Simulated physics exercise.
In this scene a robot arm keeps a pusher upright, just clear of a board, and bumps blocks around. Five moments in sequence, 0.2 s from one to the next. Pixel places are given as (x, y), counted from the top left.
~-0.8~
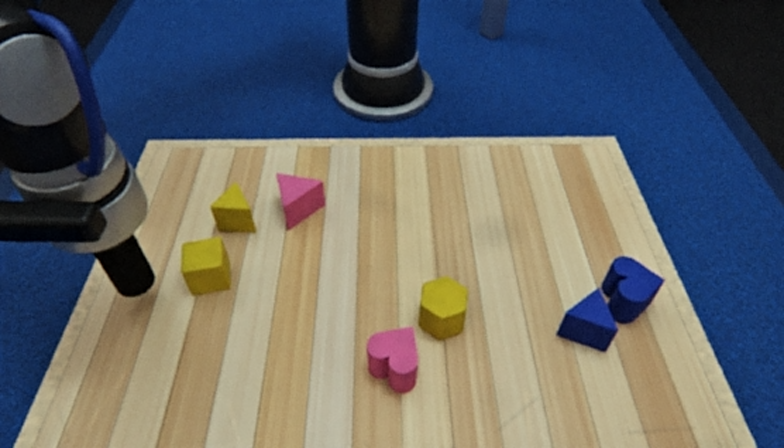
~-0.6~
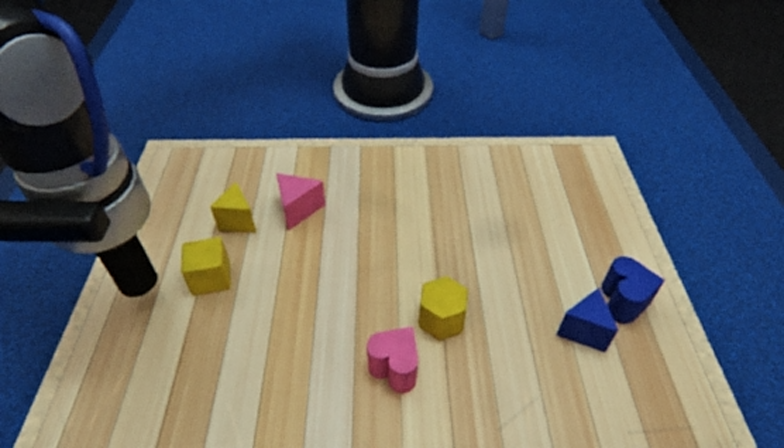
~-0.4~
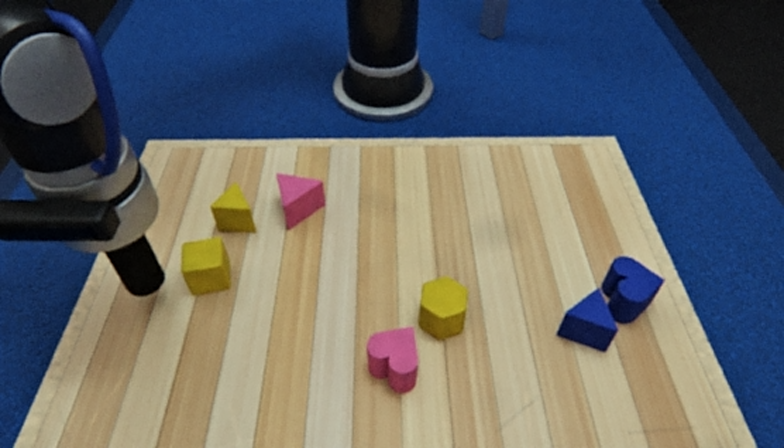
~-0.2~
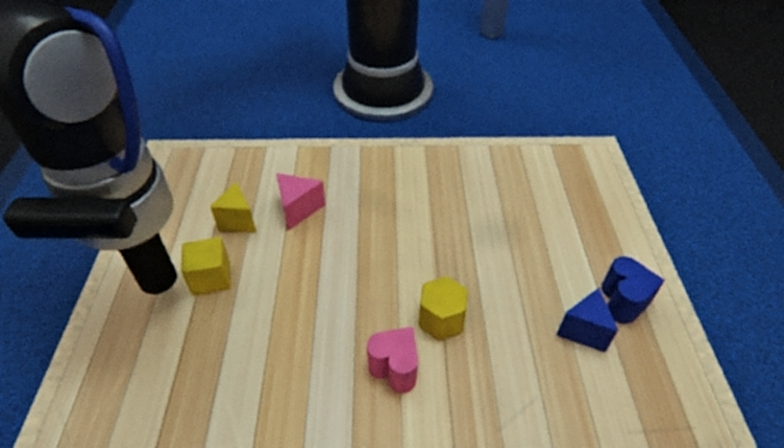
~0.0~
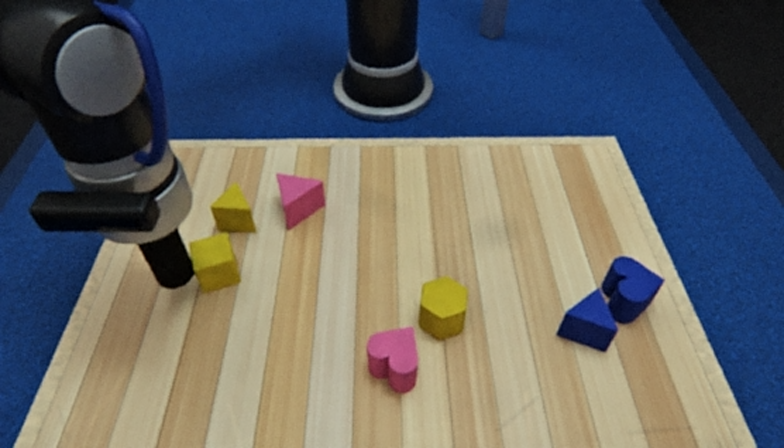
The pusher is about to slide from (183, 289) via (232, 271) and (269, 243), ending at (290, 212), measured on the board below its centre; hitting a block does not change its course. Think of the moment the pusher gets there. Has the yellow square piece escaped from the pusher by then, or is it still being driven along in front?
Left aside or behind.
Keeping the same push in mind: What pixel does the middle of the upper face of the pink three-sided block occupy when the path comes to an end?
The pink three-sided block ends near (315, 172).
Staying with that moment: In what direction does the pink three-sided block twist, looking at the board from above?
From the top, the block rotates counterclockwise.
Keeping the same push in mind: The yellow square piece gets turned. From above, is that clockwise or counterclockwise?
The sense of turning is clockwise.
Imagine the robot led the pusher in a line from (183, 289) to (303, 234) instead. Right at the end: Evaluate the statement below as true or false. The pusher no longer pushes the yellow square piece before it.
False
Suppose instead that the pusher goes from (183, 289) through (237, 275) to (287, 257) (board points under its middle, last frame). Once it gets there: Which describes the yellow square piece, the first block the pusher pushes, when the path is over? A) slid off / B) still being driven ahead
B - still being driven ahead.
What follows on the original path. One third of the way, pusher (227, 255); yellow square piece (257, 228), turned 20° anticlockwise.
Two thirds of the way, pusher (265, 227); yellow square piece (298, 207); pink three-sided block (307, 178), turned 50° anticlockwise.
At the end, pusher (287, 196); yellow square piece (316, 199), turned 30° clockwise; yellow three-sided block unmoved; pink three-sided block (315, 172), turned 50° anticlockwise.
